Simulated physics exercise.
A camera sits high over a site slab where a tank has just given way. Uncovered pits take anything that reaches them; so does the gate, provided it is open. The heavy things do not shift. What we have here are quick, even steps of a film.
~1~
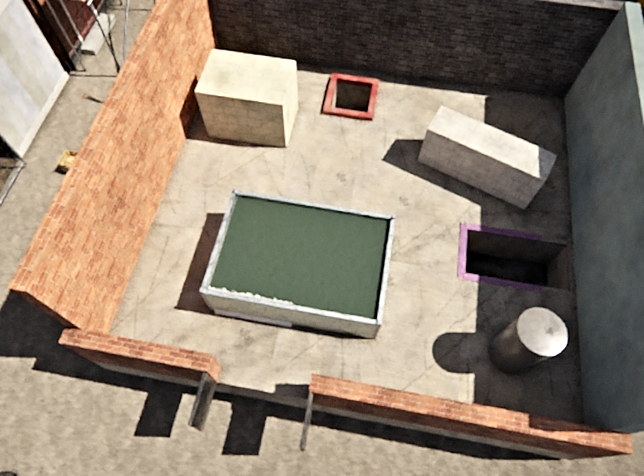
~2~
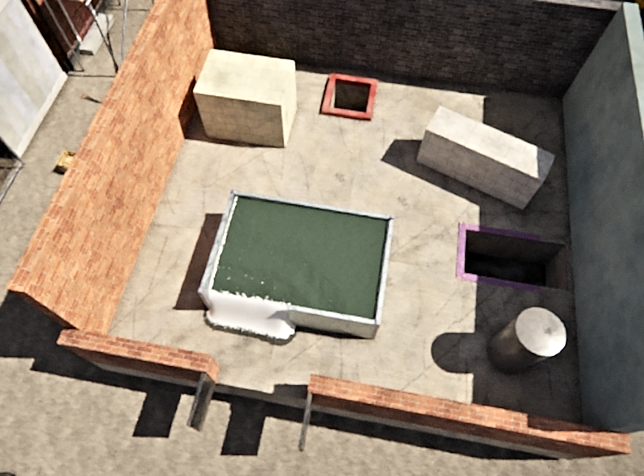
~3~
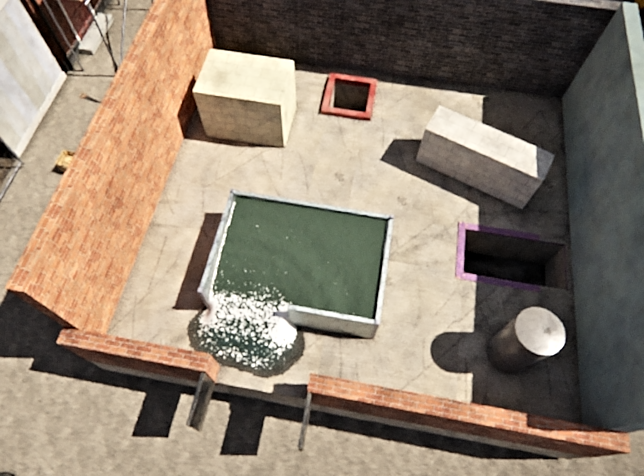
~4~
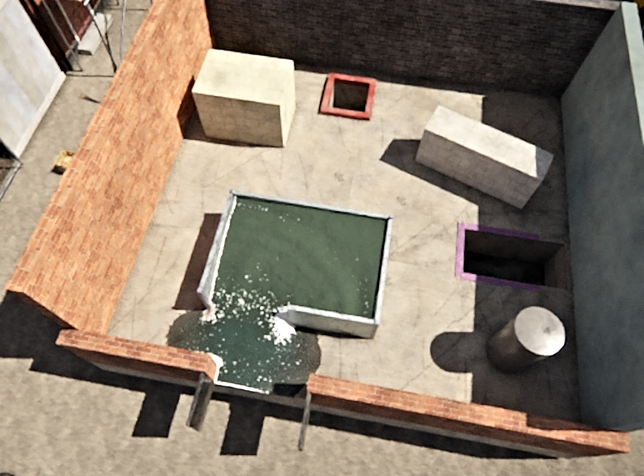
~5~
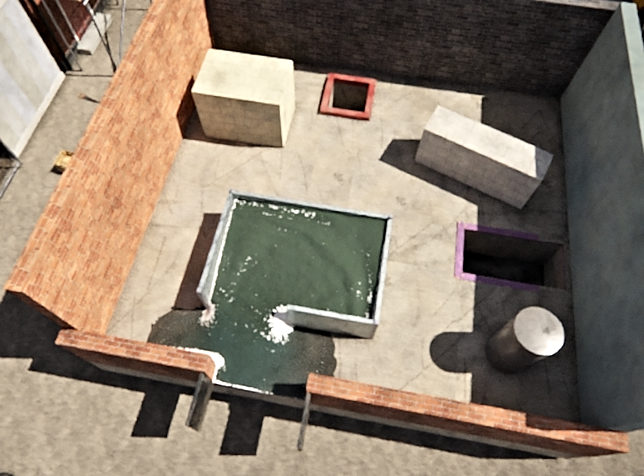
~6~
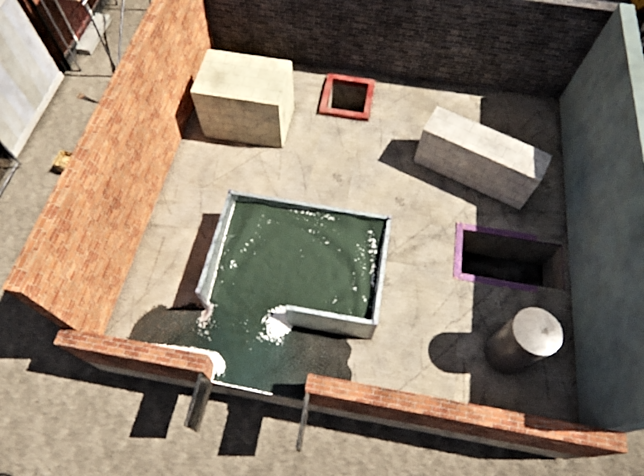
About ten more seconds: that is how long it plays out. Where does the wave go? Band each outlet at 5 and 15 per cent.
At the end, gate: The top band, red pit: The bottom band, purple pit: The bottom band.
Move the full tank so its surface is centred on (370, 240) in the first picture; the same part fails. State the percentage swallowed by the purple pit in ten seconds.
The purple pit gets around 10 per cent.
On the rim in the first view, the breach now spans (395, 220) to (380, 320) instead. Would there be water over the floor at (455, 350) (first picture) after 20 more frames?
Check at the given point: Inundated.
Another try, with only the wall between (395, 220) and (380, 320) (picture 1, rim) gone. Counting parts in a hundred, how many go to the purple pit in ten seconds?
Purple: 65 %.
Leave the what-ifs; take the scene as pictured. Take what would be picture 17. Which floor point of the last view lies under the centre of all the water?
I reckon somewhere around (260, 286).
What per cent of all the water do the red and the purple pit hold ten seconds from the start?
Approximate shares: 0 per cent and 0 per cent.
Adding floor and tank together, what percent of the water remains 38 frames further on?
About 54 %.
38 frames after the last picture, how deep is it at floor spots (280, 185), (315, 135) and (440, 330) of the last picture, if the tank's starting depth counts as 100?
About 6, 2 and 0 percent, in that order.
A moment on, water covers 10 % of the floor; the gate 13 %, the red pit 0 %, the purple pit 0 %.
Next, water covers 15 % of the floor; the gate 23 %, the red pit 0 %, the purple pit 0 %.
Then, water covers 25 % of the floor; the gate 34 %, the red pit 0 %, the purple pit 0 %.
Later, water covers 45 % of the floor; the gate 45 %, the red pit 0 %, the purple pit 0 %.
In the end, water covers 60 % of the floor; the gate 53 %, the red pit 0 %, the purple pit 1 %.
